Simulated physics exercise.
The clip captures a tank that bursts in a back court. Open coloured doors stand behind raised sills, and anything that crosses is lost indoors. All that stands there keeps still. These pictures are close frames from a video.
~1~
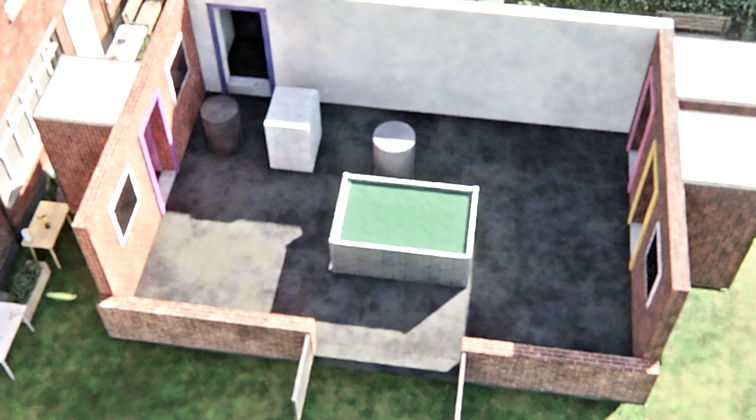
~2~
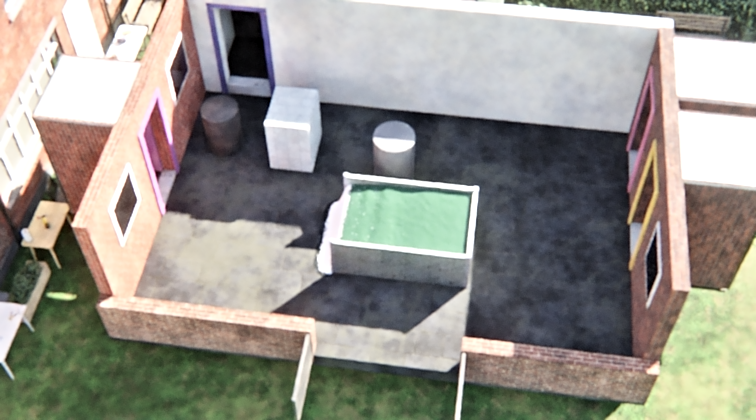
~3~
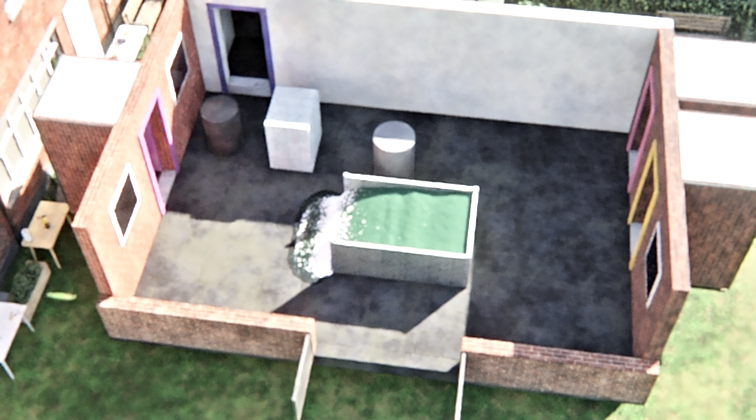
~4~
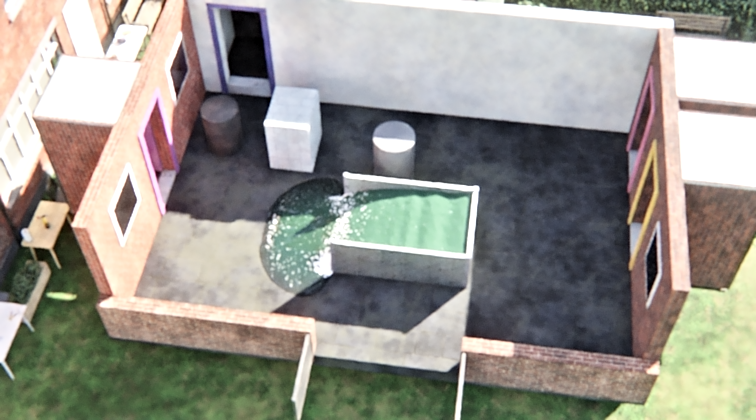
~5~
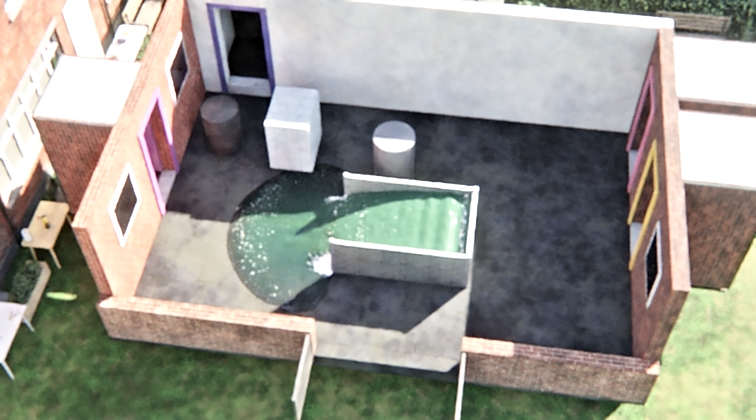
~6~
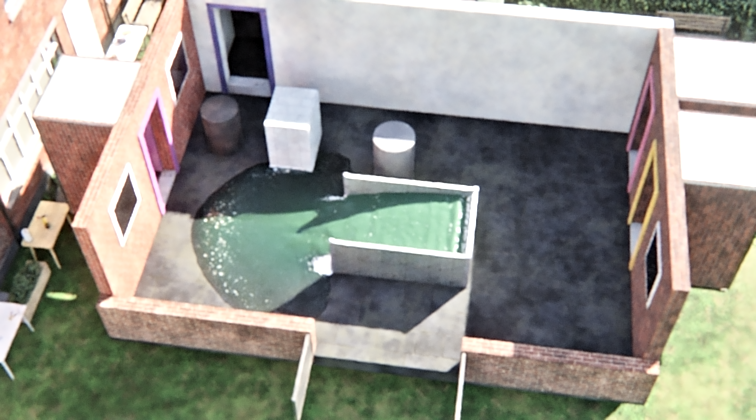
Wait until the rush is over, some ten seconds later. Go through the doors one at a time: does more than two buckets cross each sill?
Blue door: Two buckets at most, purple door: Over two buckets, yellow door: Two buckets at most, pink door: Two buckets at most.
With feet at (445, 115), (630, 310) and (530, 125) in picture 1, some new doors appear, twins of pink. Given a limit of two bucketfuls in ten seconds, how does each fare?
The first new doorway comes up short, the second comes up short, the third comes up short.
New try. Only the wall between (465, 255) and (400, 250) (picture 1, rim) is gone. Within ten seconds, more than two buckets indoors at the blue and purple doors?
Looks like the blue door doesn't reach it but the purple door doesn't reach it.
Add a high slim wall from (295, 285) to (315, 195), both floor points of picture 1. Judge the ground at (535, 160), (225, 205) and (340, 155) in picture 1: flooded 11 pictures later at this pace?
Taking the points in the order given, they are high and dry, high and dry and inundated.
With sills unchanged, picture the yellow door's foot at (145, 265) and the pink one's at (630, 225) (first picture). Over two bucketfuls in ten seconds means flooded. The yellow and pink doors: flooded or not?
Result - yellow door: Crosses the limit; pink door: Remains below the limit.
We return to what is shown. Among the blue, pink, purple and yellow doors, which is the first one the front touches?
Looks like the purple one gets there first.
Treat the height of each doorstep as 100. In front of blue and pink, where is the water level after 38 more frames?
Near 60 and 0 per cent, in that order.
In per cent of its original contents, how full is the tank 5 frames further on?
Around 52 percent.
A moment on, water covers 30 % of the floor; the blue door not reached, the purple door over two buckets in, the yellow door not reached, the pink door not reached.
Next, water covers 35 % of the floor; the blue door not reached, the purple door far over two buckets in, the yellow door not reached, the pink door not reached.
Then, water covers 35 % of the floor; the blue door wet at the sill, nothing in, the purple door far over two buckets in, the yellow door not reached, the pink door not reached.
Later, water covers 65 % of the floor; the blue door wet at the sill, nothing in, the purple door far over two buckets in, the yellow door not reached, the pink door not reached.
In the end, water covers 95 % of the floor; the blue door wet at the sill, nothing in, the purple door far over two buckets in, the yellow door wet at the sill, nothing in, the pink door wet at the sill, nothing in.
